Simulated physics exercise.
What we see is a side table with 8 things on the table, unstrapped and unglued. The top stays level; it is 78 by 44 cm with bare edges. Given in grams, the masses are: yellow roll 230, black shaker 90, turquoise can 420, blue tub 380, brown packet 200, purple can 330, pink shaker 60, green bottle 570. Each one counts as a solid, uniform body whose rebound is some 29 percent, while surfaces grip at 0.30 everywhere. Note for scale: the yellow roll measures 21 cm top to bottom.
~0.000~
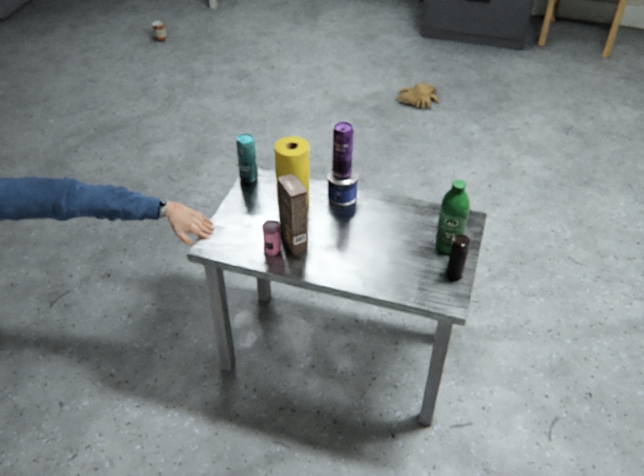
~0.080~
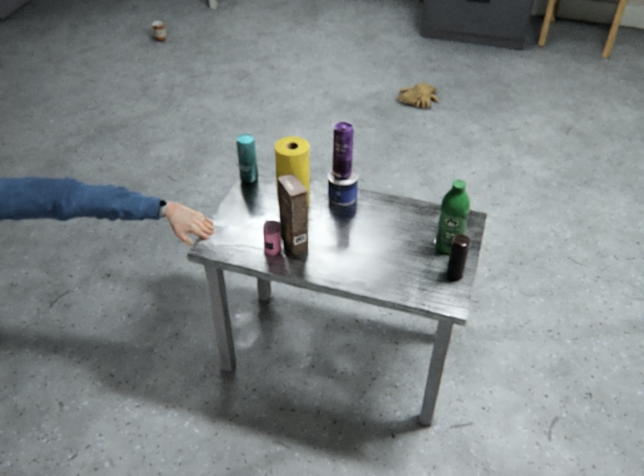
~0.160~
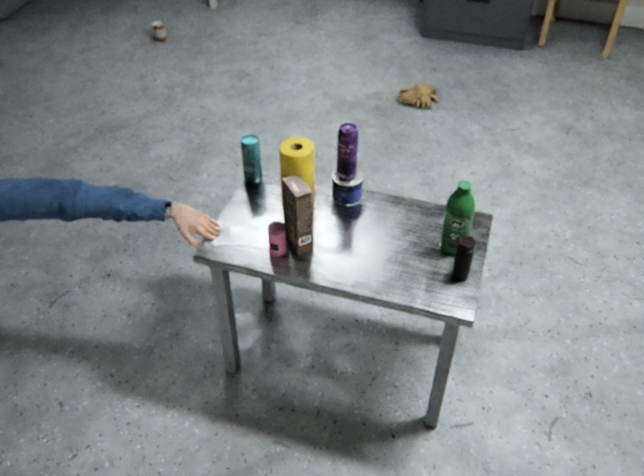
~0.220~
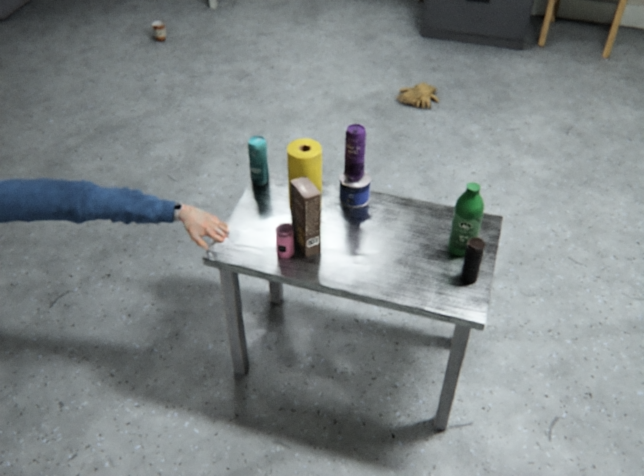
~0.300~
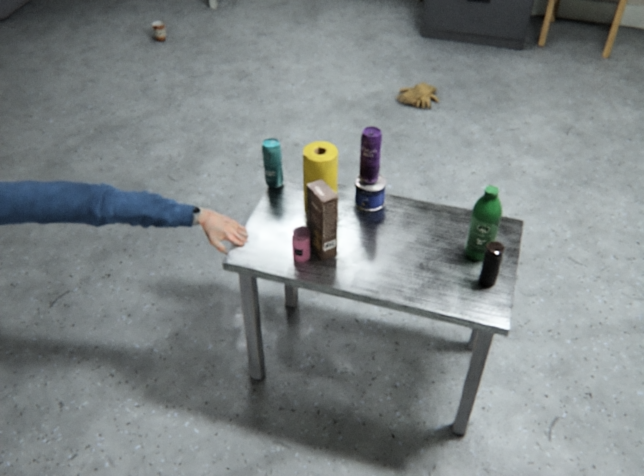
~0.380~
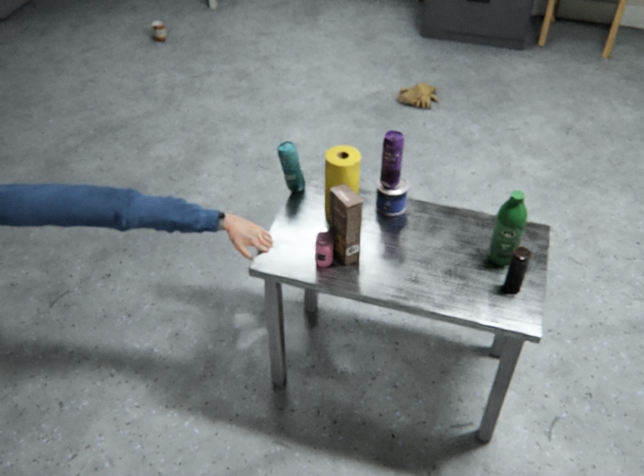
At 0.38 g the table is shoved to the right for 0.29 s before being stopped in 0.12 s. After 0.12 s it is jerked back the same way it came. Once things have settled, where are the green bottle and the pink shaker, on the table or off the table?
The green bottle is gone from the table, the pink shaker is left on the table.
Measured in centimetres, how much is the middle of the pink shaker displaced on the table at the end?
It ends about 10 centimetres from where it started.
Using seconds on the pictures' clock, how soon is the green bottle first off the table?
That comes at close to 0.7 seconds.
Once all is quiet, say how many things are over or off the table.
I make it 4.
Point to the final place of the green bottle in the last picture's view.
Near (465, 368).
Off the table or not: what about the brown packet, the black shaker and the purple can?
Well, the brown packet does not come off, the black shaker does come off, and the purple can does come off.
By 0.68 s, table along by 20 cm; black shaker now off the table; green bottle 7 cm from its spot near (558, 236); pink shaker 7 cm from its spot near (368, 259).
By 0.98 s, green bottle now off the table; pink shaker 15 cm from its spot near (322, 249); turquoise can on its side.
By 1.58 s, pink shaker 10 cm from its spot near (307, 245); turquoise can on its side; purple can on its side.
When it is over (2.9 s), off the table, black shaker, purple can and green bottle; lying over on the table, turquoise can; not toppled but over 5 cm from the start, yellow roll, blue tub, brown packet and pink shaker. In the last view, green bottle near (465, 368), pink shaker near (307, 245).
